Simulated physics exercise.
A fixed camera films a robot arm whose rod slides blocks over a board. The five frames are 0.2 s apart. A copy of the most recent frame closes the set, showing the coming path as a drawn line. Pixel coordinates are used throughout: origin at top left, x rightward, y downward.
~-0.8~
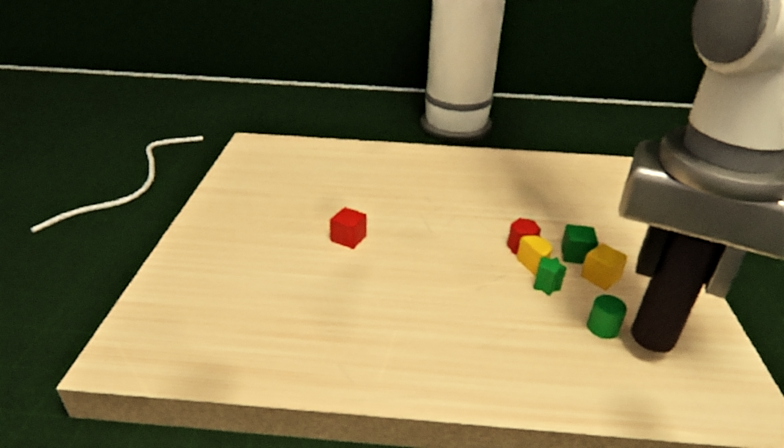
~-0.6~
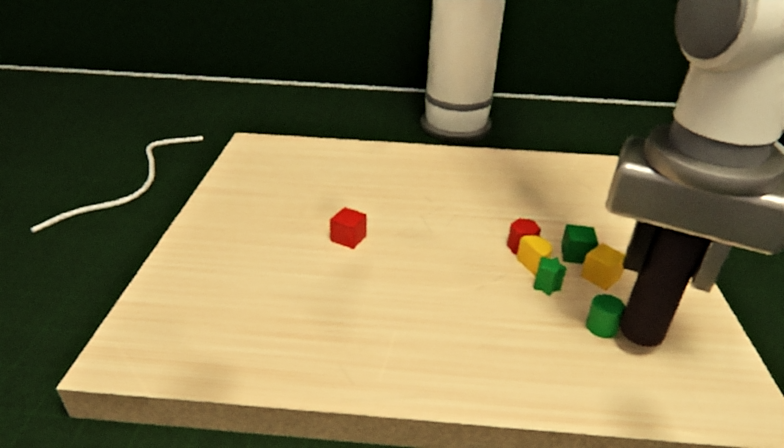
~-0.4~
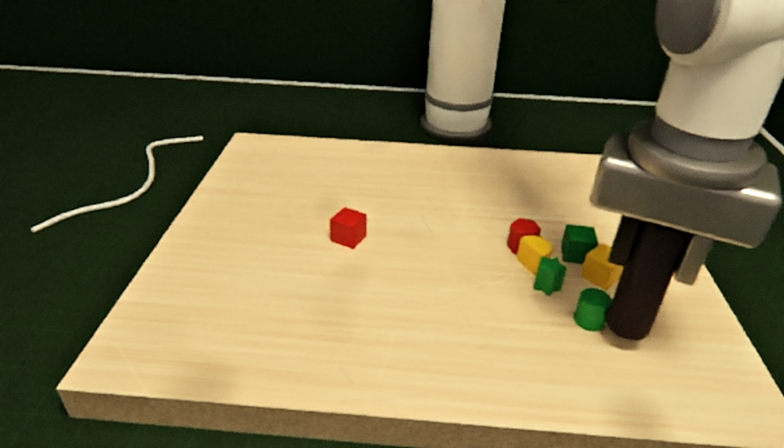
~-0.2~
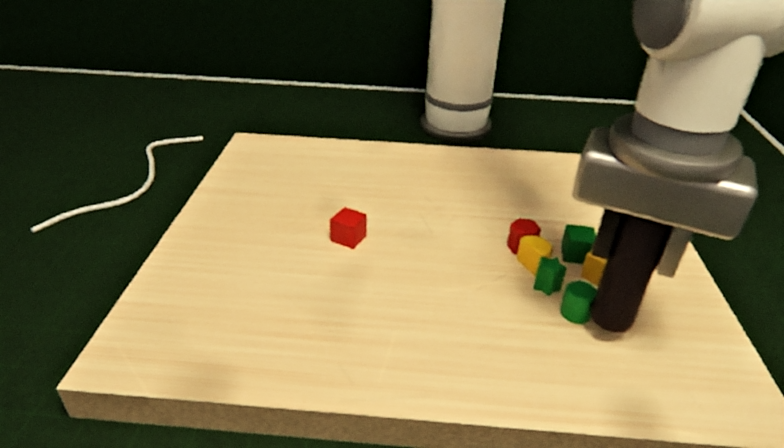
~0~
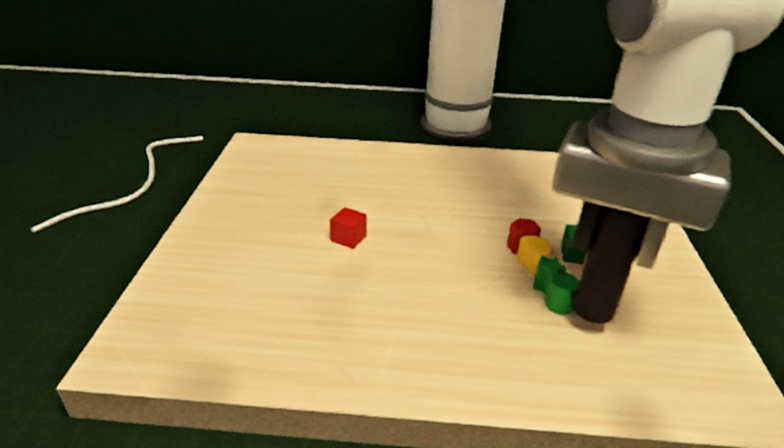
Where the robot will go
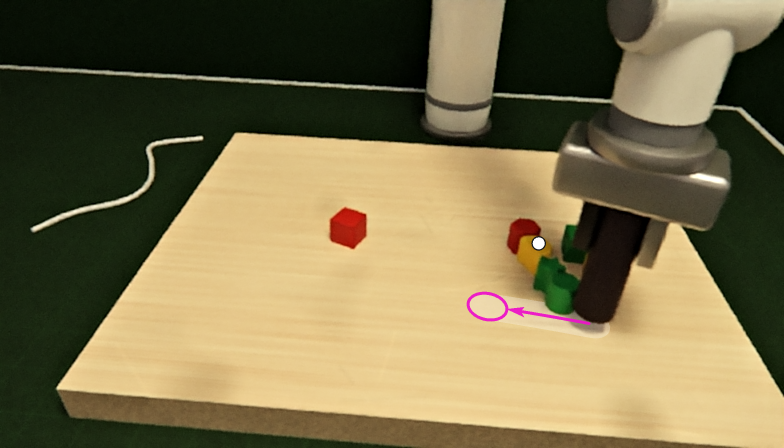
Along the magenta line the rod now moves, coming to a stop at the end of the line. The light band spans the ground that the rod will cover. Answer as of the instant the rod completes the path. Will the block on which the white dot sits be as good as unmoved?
My answer is yes.
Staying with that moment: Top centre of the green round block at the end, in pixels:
The green round block ends near (500, 262).
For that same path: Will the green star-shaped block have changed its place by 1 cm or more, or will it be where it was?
At the end of the path, the green star-shaped block has moved off its old spot.
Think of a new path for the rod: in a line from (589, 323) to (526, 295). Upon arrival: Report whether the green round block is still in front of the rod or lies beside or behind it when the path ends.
Pushed ahead.
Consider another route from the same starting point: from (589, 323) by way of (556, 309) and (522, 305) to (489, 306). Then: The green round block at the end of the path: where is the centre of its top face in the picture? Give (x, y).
When the path ends, it will be at (491, 260).
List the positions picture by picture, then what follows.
The first picture shows lower end of the rod at (653, 337), tops of blocks, yellow D-shaped block at (539, 243), green star-shaped block at (552, 263), green round block at (611, 304).
The second picture shows rod at (641, 332), blocks as before.
The third picture shows rod at (628, 326), green round block at (597, 297).
The fourth picture shows rod at (612, 318), green round block at (582, 290).
The fifth picture shows rod at (594, 310), yellow D-shaped block at (539, 243), green star-shaped block at (552, 263), green round block at (566, 281).
The drawn path runs from (589, 323) directly to (487, 306); the dot is on the yellow D-shaped block.
What follows on the original path. One third of the way, rod at (558, 304); green star-shaped block at (536, 258), turned 50° clockwise; green round block at (534, 274).
Two thirds of the way, rod at (524, 298); green star-shaped block at (531, 256), turned 75° clockwise; green round block at (511, 266).
At the end, rod at (490, 293); yellow D-shaped block not moved; green star-shaped block at (531, 256), turned 75° clockwise; green round block at (500, 262).
